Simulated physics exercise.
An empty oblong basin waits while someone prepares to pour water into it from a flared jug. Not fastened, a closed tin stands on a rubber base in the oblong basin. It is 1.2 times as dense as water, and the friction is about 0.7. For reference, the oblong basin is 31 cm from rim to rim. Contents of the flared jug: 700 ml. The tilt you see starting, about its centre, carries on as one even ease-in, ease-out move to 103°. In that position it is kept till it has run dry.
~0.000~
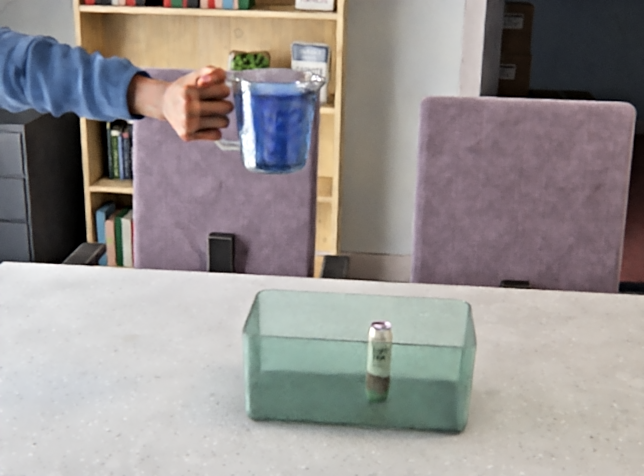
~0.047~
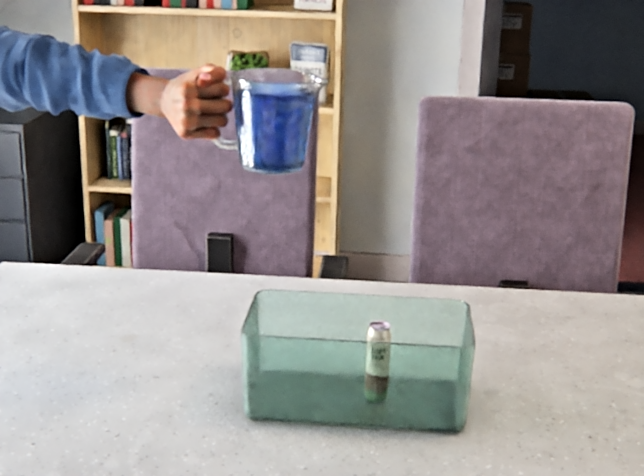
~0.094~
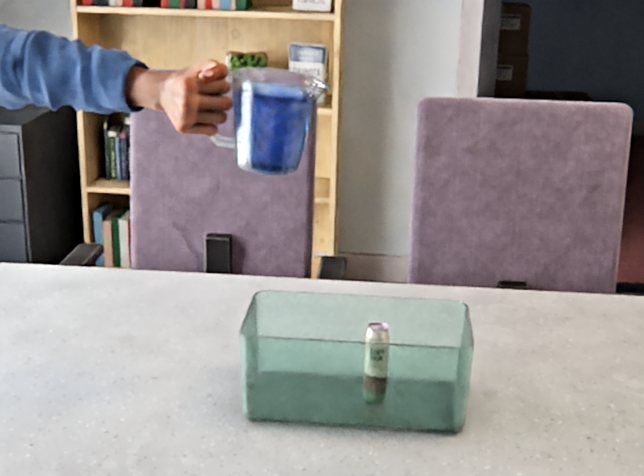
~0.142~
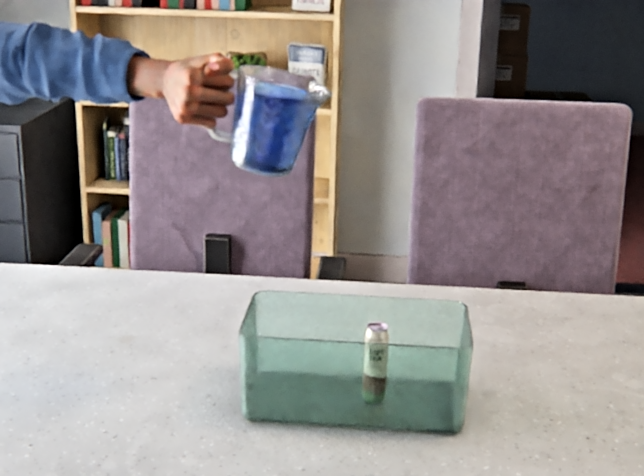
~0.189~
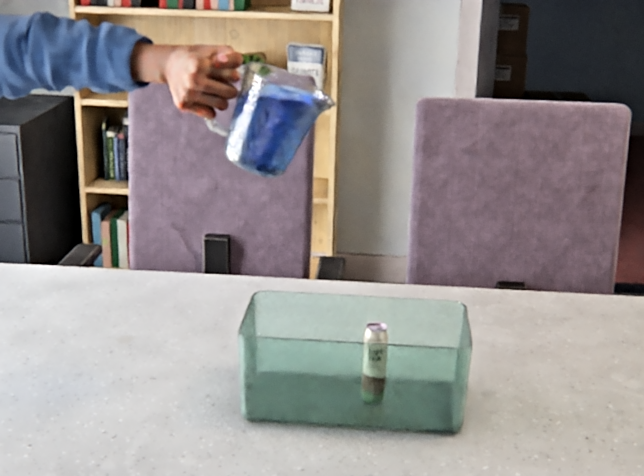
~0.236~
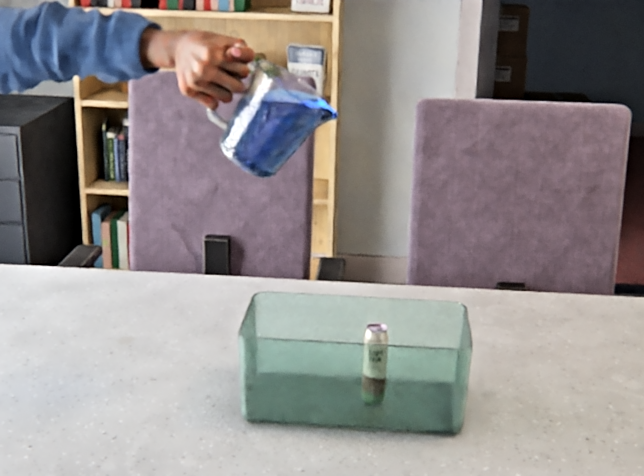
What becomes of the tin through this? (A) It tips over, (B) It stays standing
Option B: It stays standing.
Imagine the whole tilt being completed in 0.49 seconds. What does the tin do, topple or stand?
Outcome - the tin remains standing.
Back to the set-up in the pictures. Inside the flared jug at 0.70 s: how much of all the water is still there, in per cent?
About 12 % is still there.
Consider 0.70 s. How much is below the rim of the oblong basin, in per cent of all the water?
My estimate is about 54 percent.
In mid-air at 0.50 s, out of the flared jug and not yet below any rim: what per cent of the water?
About 44 per cent.
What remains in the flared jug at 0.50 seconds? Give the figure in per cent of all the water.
I'd put it near 52 percent.
After 0.50 s the tilt is 94° and 52 per cent is still to pour; the tin stands where it began.
After 0.70 s the tilt is 103° and 12 per cent is still to pour; the tin stands where it began.
After 0.90 s the tilt is 103° and 1 per cent is still to pour; the tin stands where it began.
After 1.12 s the tilt is 103° and 0 per cent is still to pour; the tin stands where it began.
In the end the tin stands where it began.
